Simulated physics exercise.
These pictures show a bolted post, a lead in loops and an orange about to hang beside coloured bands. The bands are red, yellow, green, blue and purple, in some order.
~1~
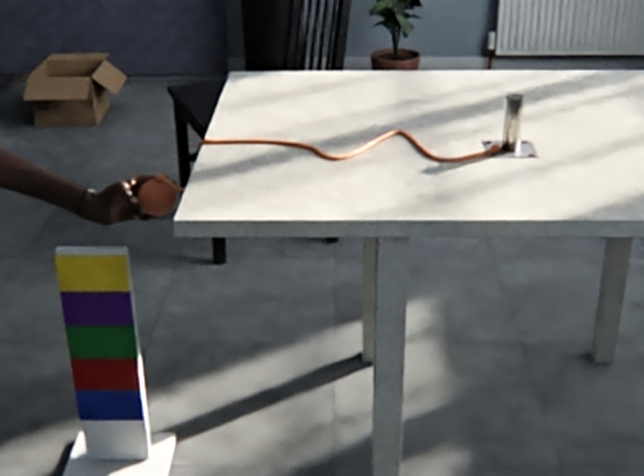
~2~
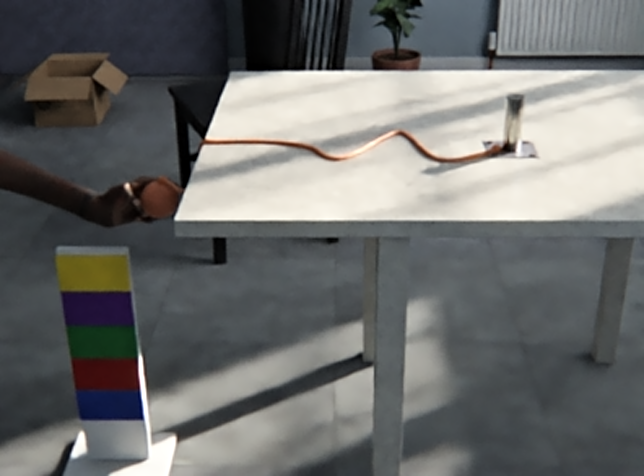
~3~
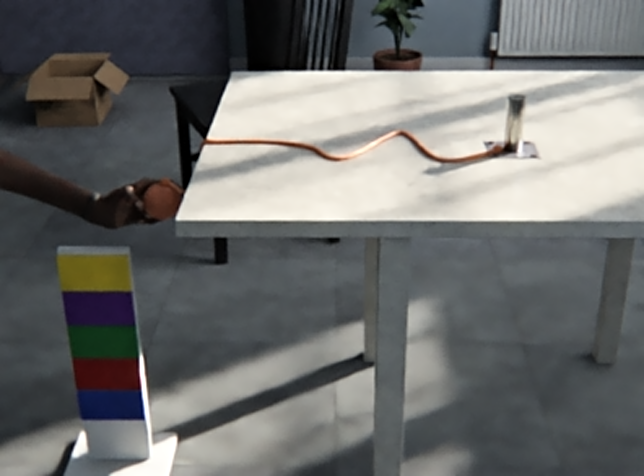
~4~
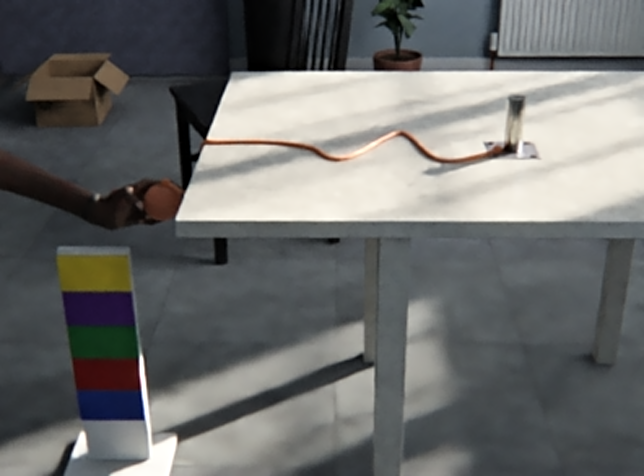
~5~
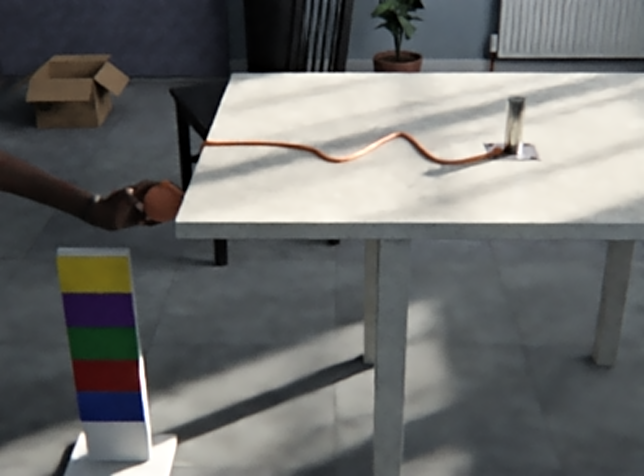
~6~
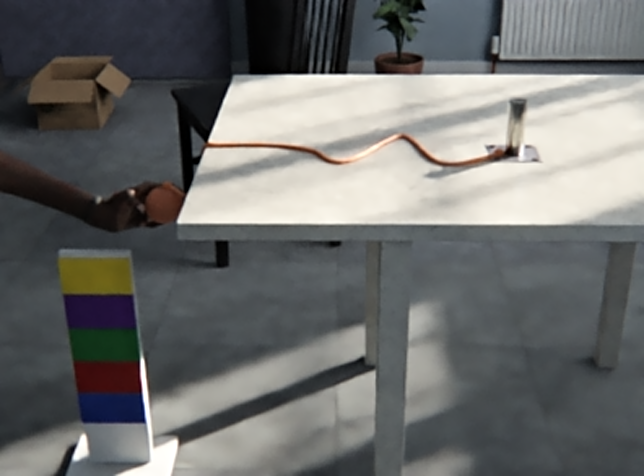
A hand barely moved as it held a round orange object by the table's left edge, above a stand with coloured bands, while an orange cord lay in loose curves across the tabletop to a small metal post.
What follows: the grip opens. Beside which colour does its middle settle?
Its centre hangs level with the green band.
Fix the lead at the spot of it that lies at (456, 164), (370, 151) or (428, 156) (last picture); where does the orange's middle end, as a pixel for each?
About (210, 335), (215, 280) and (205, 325).
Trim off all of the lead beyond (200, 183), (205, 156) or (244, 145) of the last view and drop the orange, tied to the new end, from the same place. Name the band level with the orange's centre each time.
One after the other, purple; yellow; above them all.
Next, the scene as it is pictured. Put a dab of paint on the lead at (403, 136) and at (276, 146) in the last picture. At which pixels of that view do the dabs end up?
Near (343, 150) and (205, 193).
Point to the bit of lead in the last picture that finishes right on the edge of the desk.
It lies at about (313, 152).
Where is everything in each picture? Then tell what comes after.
The first frame shows orange (157, 198); yellow (92, 275); purple (97, 309); green (101, 343); red (106, 375); blue (110, 407).
The second frame shows orange (160, 199); lead through (464, 159) (411, 138) (361, 151) (299, 145) (213, 142).
The third frame shows orange (163, 201).
The fourth frame shows orange (163, 202); lead through (465, 160) (412, 139) (362, 151) (300, 146) (214, 142).
The fifth frame shows orange (163, 203).
The sixth frame shows orange (164, 205); lead through (466, 163) (414, 142) (364, 154) (302, 149) (216, 145).
A little later, orange near (250, 323); level with purple.
Next, orange near (205, 342); level with green.
When it is over, orange near (212, 341); level with green. Its middle rests at the green band.
